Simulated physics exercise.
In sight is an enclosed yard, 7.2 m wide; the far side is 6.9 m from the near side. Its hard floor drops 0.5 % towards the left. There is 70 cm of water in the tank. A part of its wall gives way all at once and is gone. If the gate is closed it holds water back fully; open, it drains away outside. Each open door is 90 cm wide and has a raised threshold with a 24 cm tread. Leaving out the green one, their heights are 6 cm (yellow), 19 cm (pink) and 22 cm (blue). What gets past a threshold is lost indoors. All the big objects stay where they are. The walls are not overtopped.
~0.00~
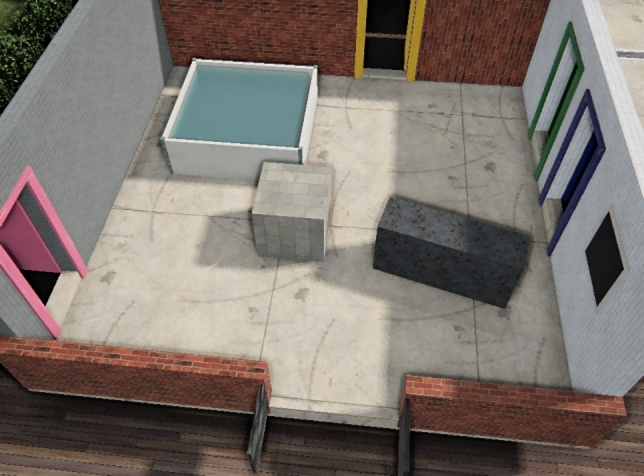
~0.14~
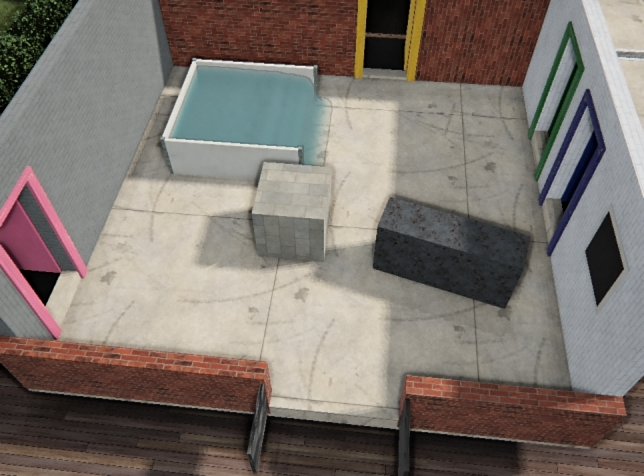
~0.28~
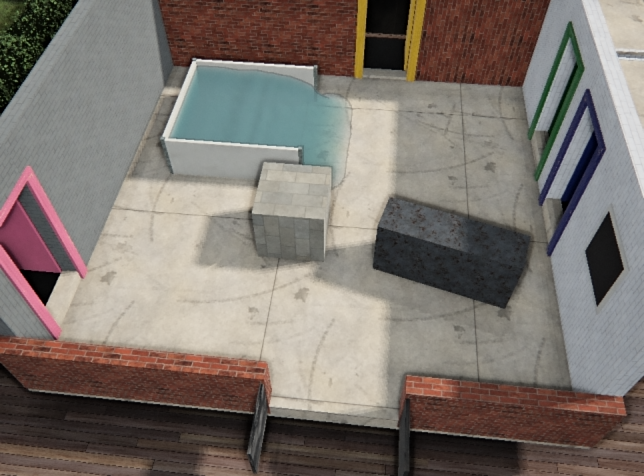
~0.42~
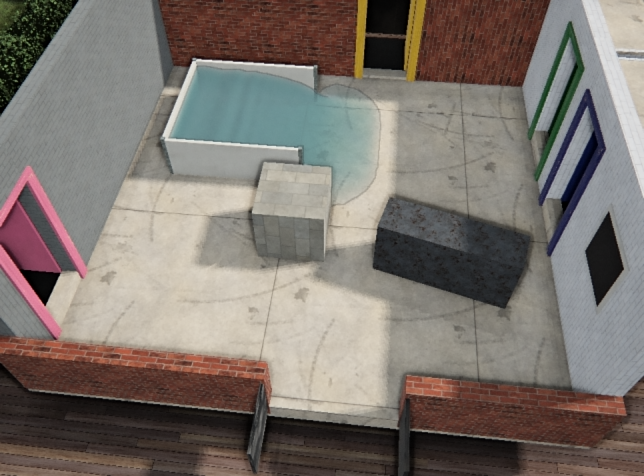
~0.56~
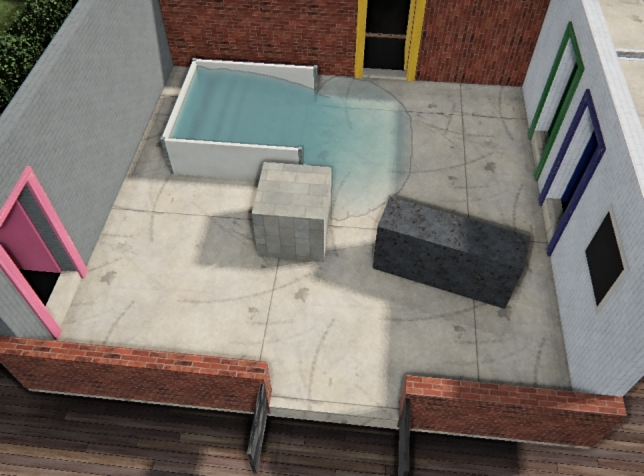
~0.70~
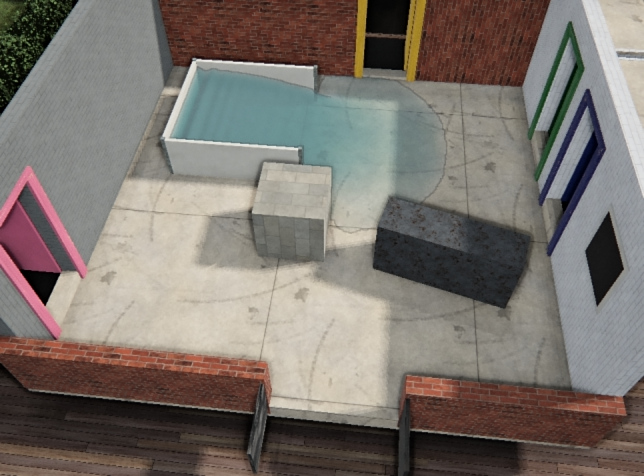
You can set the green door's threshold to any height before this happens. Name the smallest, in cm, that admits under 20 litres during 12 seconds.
Close to 28 cm is just enough.
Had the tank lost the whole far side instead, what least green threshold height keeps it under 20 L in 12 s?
Then roughly 12.0 cm.
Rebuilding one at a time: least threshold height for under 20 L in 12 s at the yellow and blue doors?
About 12.0 cm at yellow and 20 cm at blue.
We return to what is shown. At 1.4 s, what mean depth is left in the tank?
Some 37 cm.
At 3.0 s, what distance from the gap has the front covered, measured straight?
Roughly 6.4 m.
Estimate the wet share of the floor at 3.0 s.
Some 45 per cent of it.
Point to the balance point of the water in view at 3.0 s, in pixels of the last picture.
Around (400, 152).
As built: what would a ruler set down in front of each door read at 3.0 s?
In cm: Green 31, yellow 11, pink 0, blue 26.
After 1.4 s water covers 40 % of the floor; 34 cm at the green door, 0 litres in over its 24 cm threshold.
After 3.0 s water covers 45 % of the floor, deepest (36 cm) near (469, 91); 31 cm at the green door, 40 litres in over its 24 cm threshold.
After 12.0 s water covers 100 % of the floor, deepest (12 cm) near (313, 163); 6 cm at the green door, 52 litres in over its 24 cm threshold.
At the green door as built, the water arrived by 1.2 s and peaked near 34 cm at 1.8 s.
With a threshold of 23.5 cm, 58 litres would have come in within the 12 s; with 32 cm, 2 litres. So under 20 litres takes about 28 cm.
